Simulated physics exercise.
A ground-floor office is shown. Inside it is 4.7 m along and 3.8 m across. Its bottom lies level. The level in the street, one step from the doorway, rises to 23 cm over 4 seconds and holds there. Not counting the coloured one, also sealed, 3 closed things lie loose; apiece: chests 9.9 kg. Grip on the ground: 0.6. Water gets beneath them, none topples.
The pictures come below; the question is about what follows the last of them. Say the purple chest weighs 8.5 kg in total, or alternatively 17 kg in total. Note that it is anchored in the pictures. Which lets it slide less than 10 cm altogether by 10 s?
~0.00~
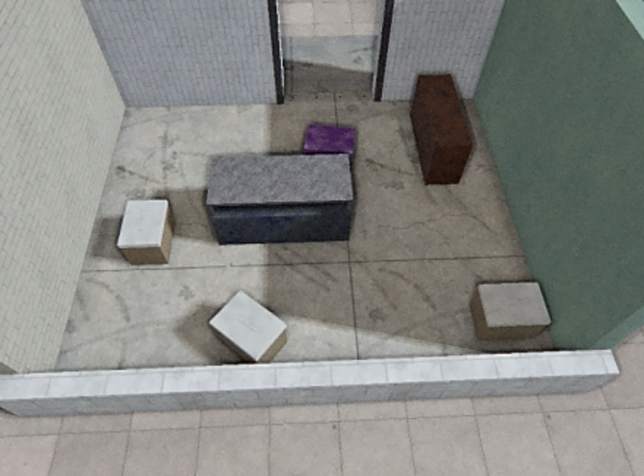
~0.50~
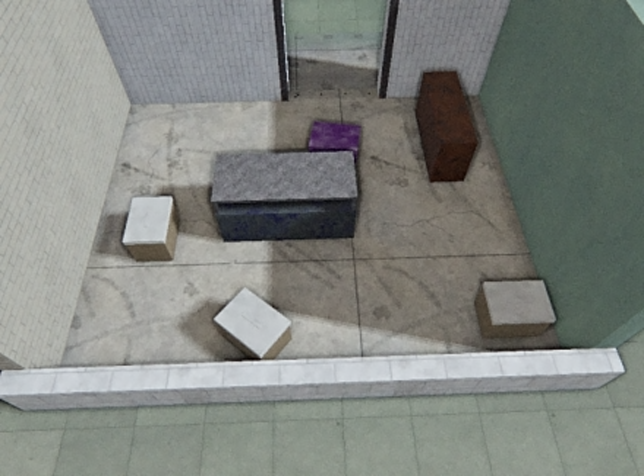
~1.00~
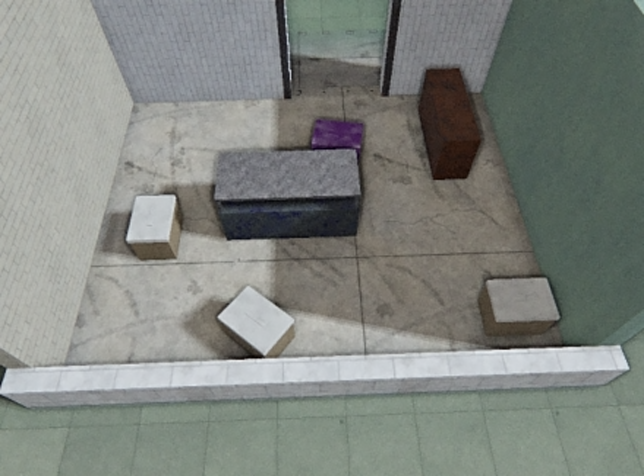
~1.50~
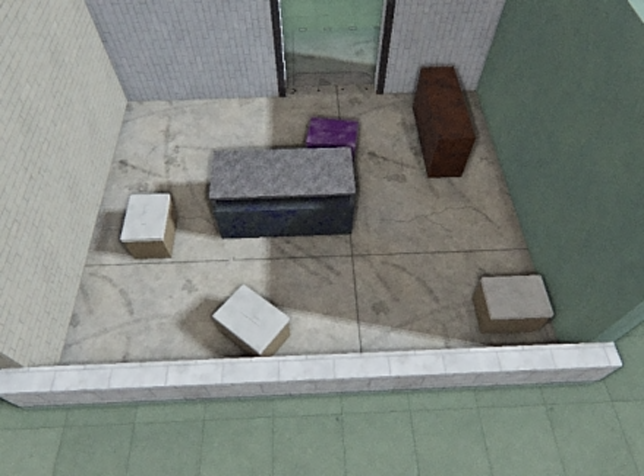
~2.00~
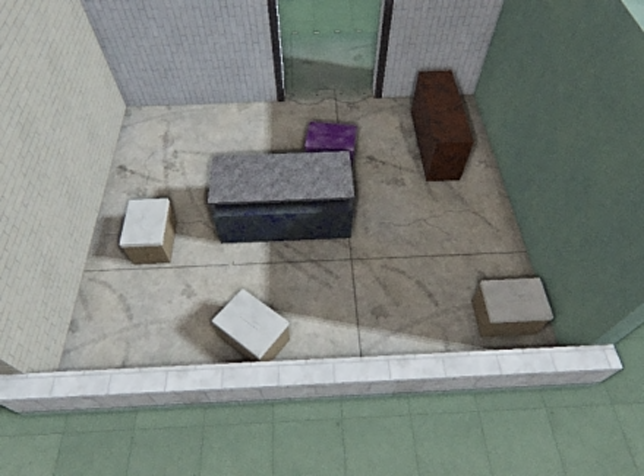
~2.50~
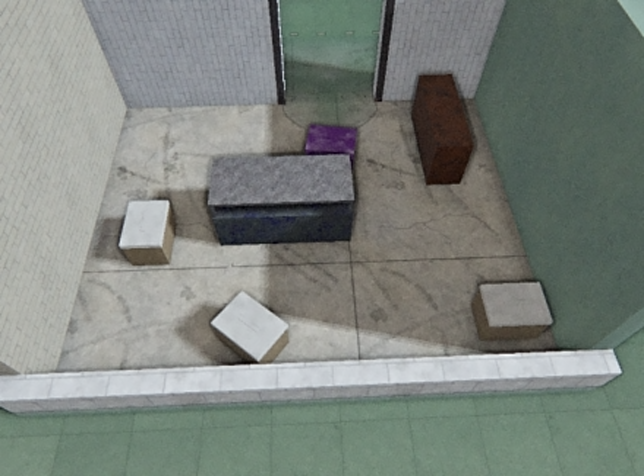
Neither amount keeps it steady.
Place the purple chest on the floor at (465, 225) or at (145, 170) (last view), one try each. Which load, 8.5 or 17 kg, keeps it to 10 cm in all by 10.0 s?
Result, try 1: Both fail; try 2: Both fail.
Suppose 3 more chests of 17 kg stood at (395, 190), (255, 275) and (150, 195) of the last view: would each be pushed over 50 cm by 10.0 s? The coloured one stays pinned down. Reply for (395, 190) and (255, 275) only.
The first comes out above the threshold, the second below the threshold.
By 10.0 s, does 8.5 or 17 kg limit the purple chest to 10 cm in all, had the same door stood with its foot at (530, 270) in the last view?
Then only the heavier mass works.
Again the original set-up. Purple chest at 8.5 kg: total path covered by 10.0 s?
450 cm, roughly.
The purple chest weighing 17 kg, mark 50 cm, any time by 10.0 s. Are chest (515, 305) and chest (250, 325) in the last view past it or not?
Object 1: Surpassed, object 2: Surpassed.
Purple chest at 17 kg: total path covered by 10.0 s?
Total path: Around 250 cm.
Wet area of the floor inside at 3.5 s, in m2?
About 2.5 m2.
After 3.5 s the purple chest would be 29 cm from its start with 8.5 kg and 7 cm from its start with 17 kg; 5 cm of water round it then.
After 4.5 s the purple chest would be 35 cm from its start with 8.5 kg and 34 cm from its start with 17 kg; 5 cm of water round it then.
After 7.0 s the purple chest would be 218 cm from its start with 8.5 kg and 46 cm from its start with 17 kg; 11 cm of water round it then.
After 10.0 s the purple chest would be 222 cm from its start with 8.5 kg and 197 cm from its start with 17 kg; 9 cm of water round it then.
